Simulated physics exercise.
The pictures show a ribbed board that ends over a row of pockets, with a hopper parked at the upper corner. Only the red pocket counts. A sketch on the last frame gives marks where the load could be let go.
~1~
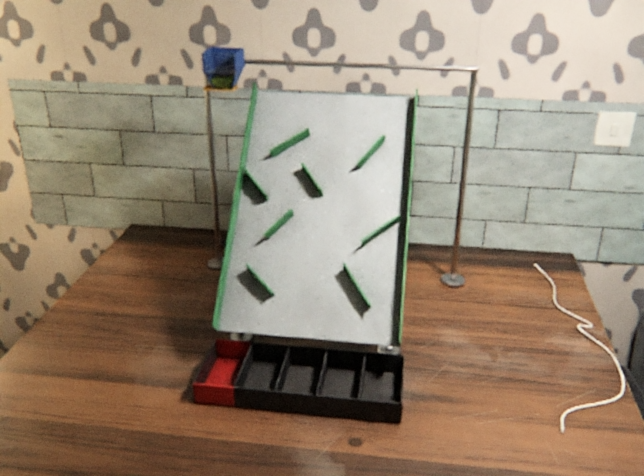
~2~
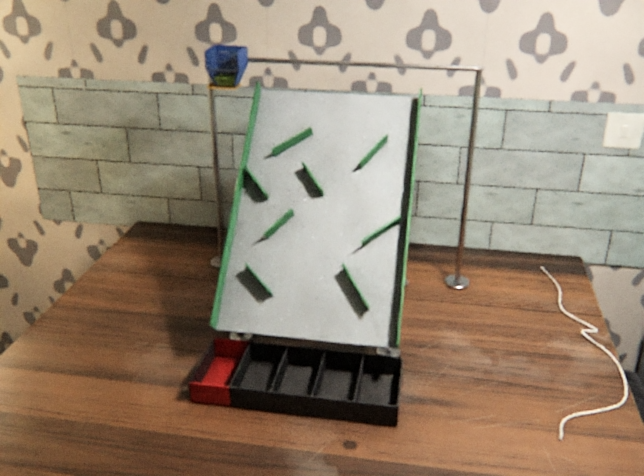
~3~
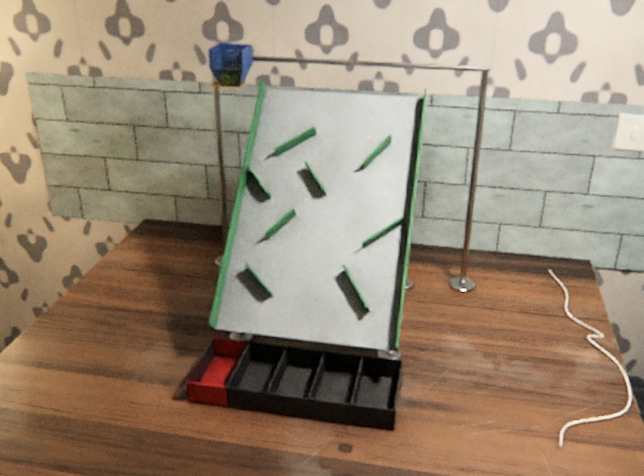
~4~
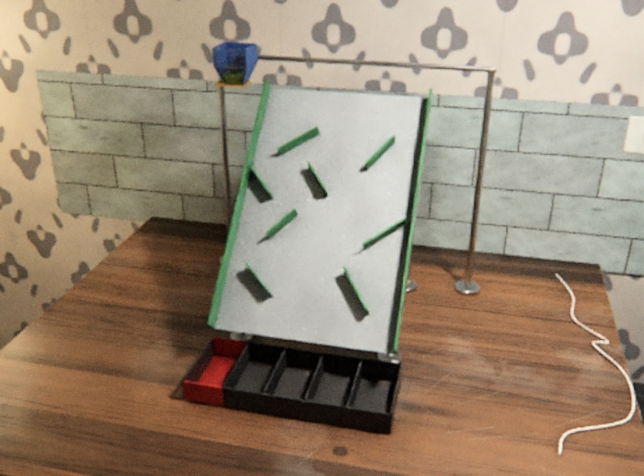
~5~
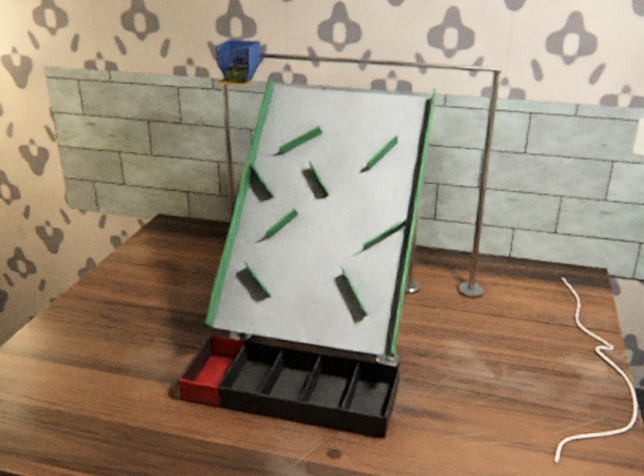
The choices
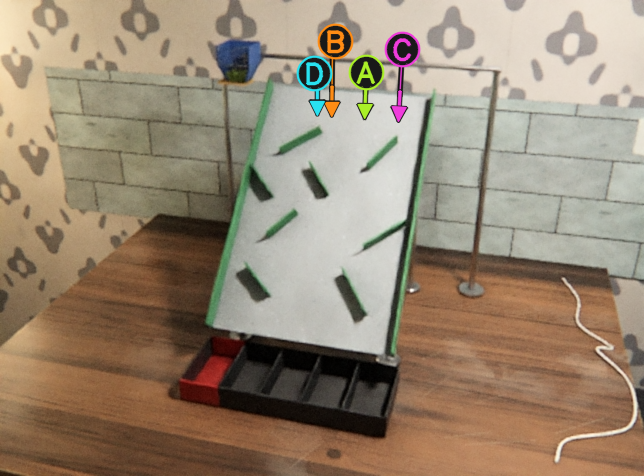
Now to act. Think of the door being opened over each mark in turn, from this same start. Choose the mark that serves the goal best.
The answer is mark D.
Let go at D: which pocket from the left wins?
The first from the left.
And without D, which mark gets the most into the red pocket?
Mark B.
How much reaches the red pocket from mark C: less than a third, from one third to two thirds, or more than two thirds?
It is less than a third.
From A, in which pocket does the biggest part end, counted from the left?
The third from the left.
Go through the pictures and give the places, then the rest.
Hopper at (225, 80), dried peas, door shut, in the first frame.
Ribs (271, 150) to (311, 127), (360, 163) to (387, 134), (245, 166) to (266, 194), in the second frame.
Ribs (306, 162) to (324, 190), (265, 233) to (293, 209), (362, 243) to (403, 217), in the third frame.
Ribs (246, 263) to (269, 292), (344, 266) to (367, 310), in the fourth frame.
Red pocket at (199, 391), number 1 of 5 from the left, in the fifth frame.
On the marked copy, mark A meets the board at (364, 113); mark B meets the board at (331, 111); mark C meets the board at (398, 116); mark D meets the board at (317, 109).
Choosing A, none in the red pocket, most in other pockets, a small part outside the box.
Choosing B, about a quarter in the red pocket, about two thirds in other pockets, a small part outside the box.
Choosing C, a stray few in the red pocket, nearly all in other pockets, a stray few outside the box.
Choosing D, most in the red pocket, about a quarter in other pockets, a stray few held on the board.
